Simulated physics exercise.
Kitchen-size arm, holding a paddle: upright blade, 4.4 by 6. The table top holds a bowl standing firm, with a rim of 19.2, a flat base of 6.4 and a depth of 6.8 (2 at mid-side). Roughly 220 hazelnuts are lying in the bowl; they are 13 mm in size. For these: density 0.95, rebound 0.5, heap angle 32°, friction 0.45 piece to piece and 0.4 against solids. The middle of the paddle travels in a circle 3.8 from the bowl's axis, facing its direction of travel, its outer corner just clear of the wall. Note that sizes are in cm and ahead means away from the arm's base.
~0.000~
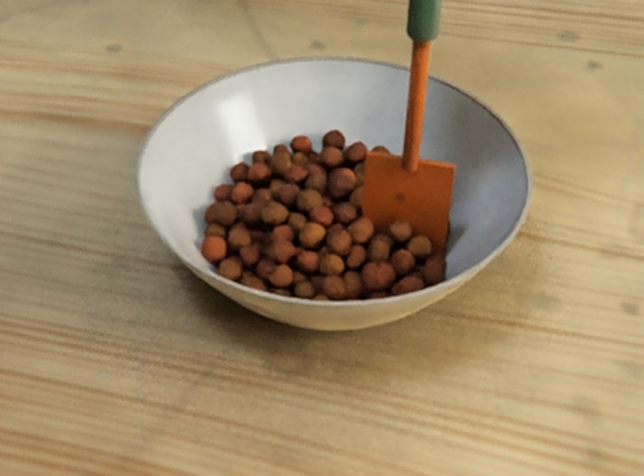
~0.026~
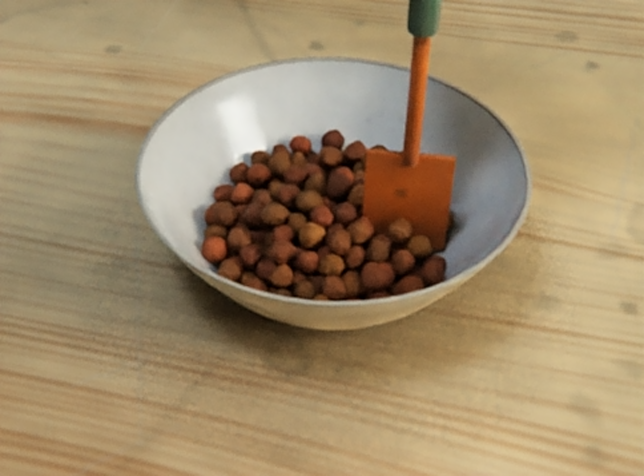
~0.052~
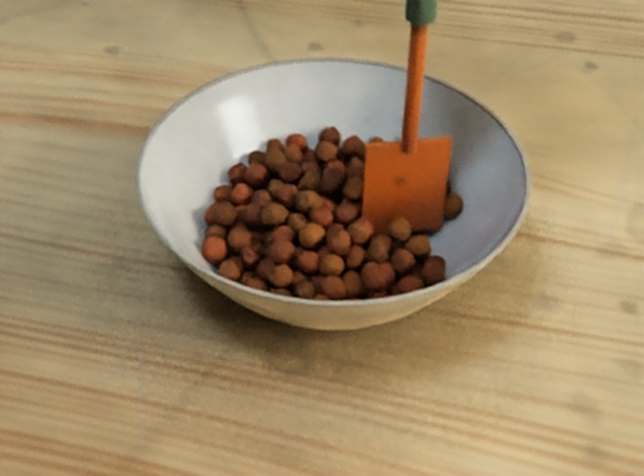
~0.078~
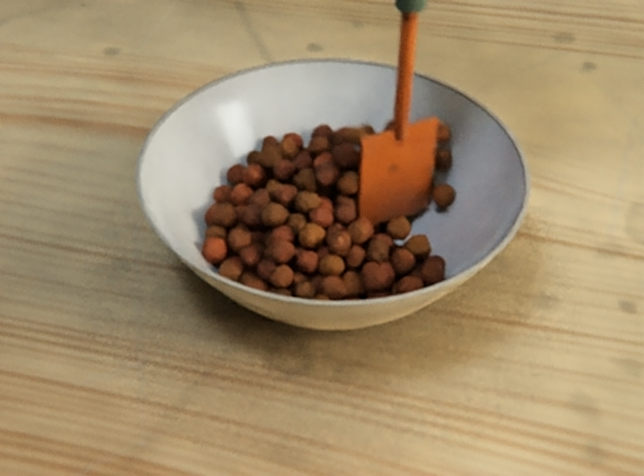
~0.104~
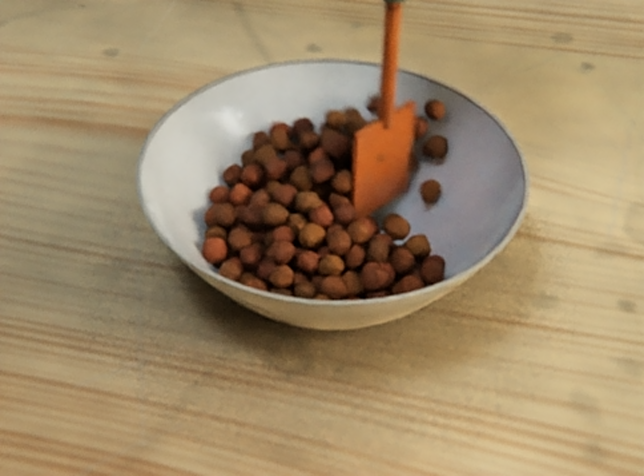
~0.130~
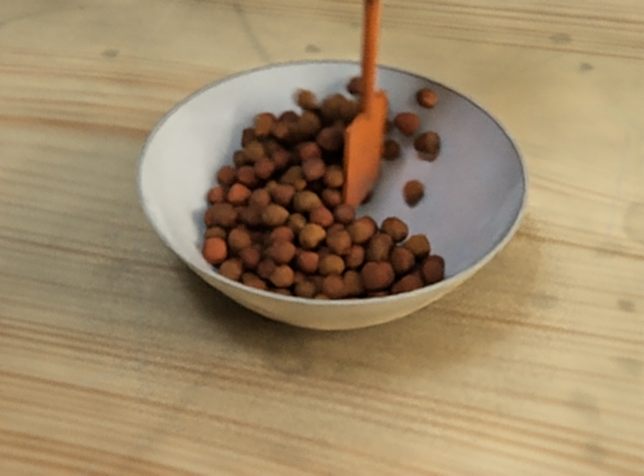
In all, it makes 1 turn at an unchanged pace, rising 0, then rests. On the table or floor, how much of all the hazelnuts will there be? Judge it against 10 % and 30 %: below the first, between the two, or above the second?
Below 10 %.
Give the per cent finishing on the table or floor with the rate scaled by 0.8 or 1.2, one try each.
Around 5 percent for the first try and 15 percent for the second.
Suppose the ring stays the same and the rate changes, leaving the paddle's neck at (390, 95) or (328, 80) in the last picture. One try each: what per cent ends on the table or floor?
About 0 % for one try and about 20 % for the other, in order.
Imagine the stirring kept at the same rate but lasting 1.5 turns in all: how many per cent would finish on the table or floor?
Estimate: About 5 percent.
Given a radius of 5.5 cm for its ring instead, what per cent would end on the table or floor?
In that case roughly 5 per cent.
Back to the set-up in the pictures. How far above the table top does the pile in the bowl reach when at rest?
The peak stands near 6.5 centimetres up.
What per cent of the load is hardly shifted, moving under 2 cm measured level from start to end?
Roughly 10 percent of the load.
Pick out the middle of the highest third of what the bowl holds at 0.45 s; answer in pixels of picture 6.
Centre, approx.: (387, 262).
After 0.29 s, 184° round, highest piece 9 above the table; 214 in the bowl, 1 in flight or on the tool.
After 0.45 s, 292° round, highest piece 8 above the table; 209 in the bowl, 6 on the table or floor.
After 0.73 s, 0° round, highest piece 7 above the table; 207 in the bowl, 8 on the table or floor.
After 1.43 s, 0° round, highest piece 6 above the table; 207 in the bowl, 8 on the table or floor.
At rest, 207 in the bowl, 8 on the table or floor. That is 4 % on the table or floor.
